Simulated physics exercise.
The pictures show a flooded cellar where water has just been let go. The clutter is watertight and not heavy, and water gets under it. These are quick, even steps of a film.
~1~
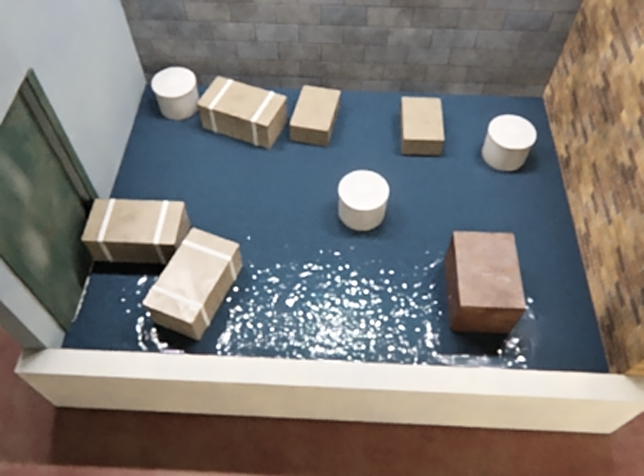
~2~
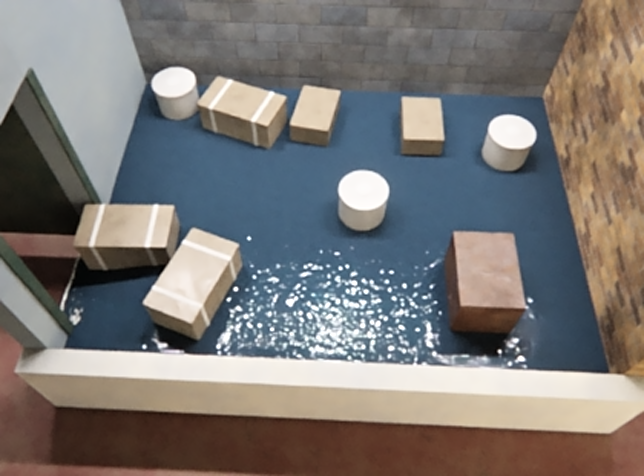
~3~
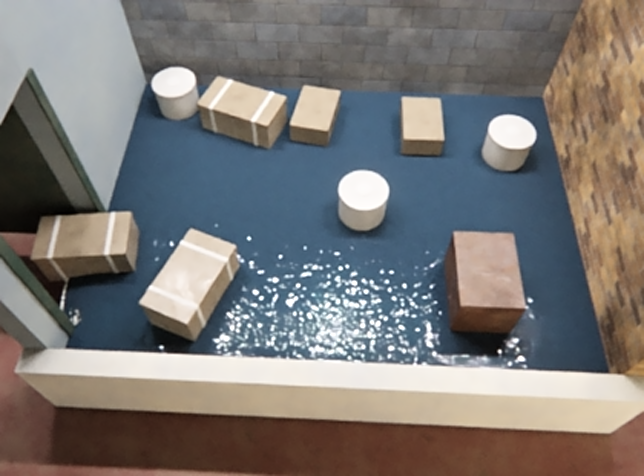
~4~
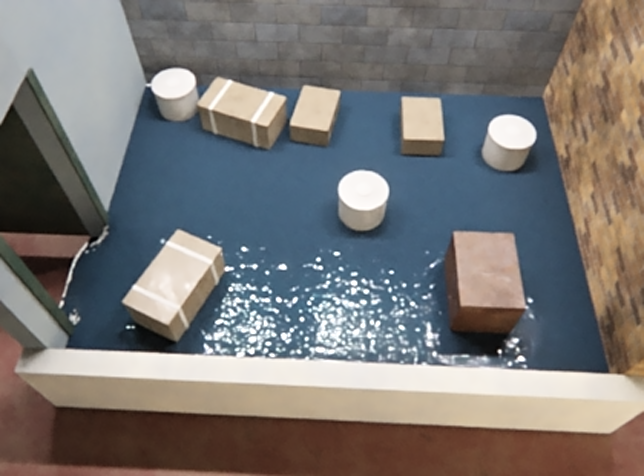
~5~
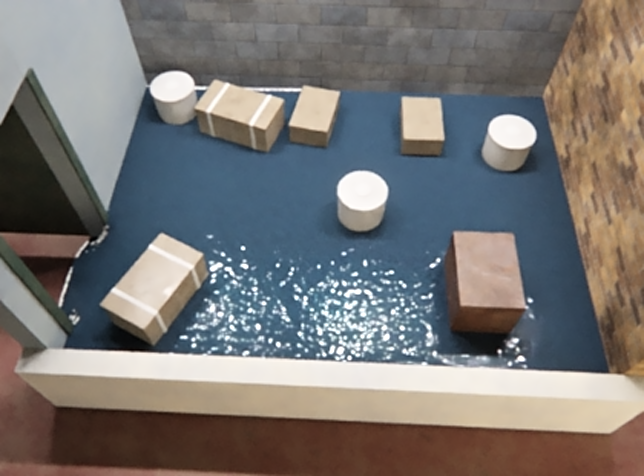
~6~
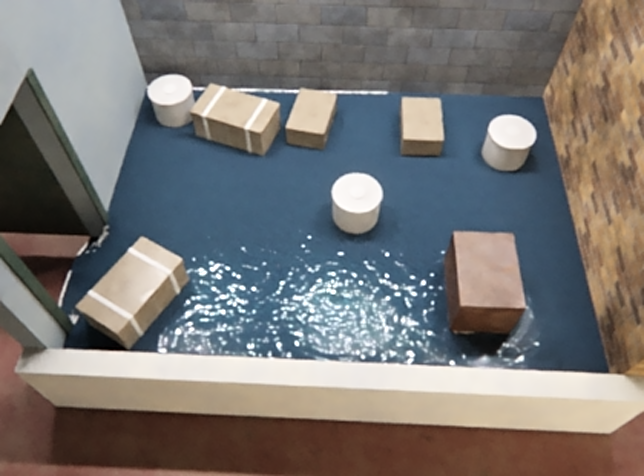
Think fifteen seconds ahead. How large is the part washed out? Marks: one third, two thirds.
Share: Between one and two thirds.
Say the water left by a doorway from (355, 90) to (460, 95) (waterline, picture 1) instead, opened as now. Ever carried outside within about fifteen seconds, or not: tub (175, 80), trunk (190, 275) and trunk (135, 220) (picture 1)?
As listed: Left behind, inside, left behind.
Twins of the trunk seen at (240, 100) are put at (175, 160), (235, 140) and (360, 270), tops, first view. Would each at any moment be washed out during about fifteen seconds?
As listed: Left behind, kept in, still in.
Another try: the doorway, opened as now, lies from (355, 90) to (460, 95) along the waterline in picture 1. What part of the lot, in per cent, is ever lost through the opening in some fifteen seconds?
Close to 60 %.
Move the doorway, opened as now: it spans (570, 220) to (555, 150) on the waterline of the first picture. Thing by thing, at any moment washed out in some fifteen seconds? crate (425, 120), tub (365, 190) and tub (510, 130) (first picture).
As listed: Gone, out, out.
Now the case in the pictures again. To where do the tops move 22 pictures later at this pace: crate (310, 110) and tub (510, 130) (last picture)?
Around (211, 161) and (457, 139).
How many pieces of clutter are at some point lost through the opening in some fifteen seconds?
It comes to 4.
A moment on, 1 of 8 are out; 7 afloat.
Next, 2 of 8 are out; 6 afloat.
Later, 2 of 8 are out; 6 afloat.
In the end, 4 of 8 are out; 4 afloat.
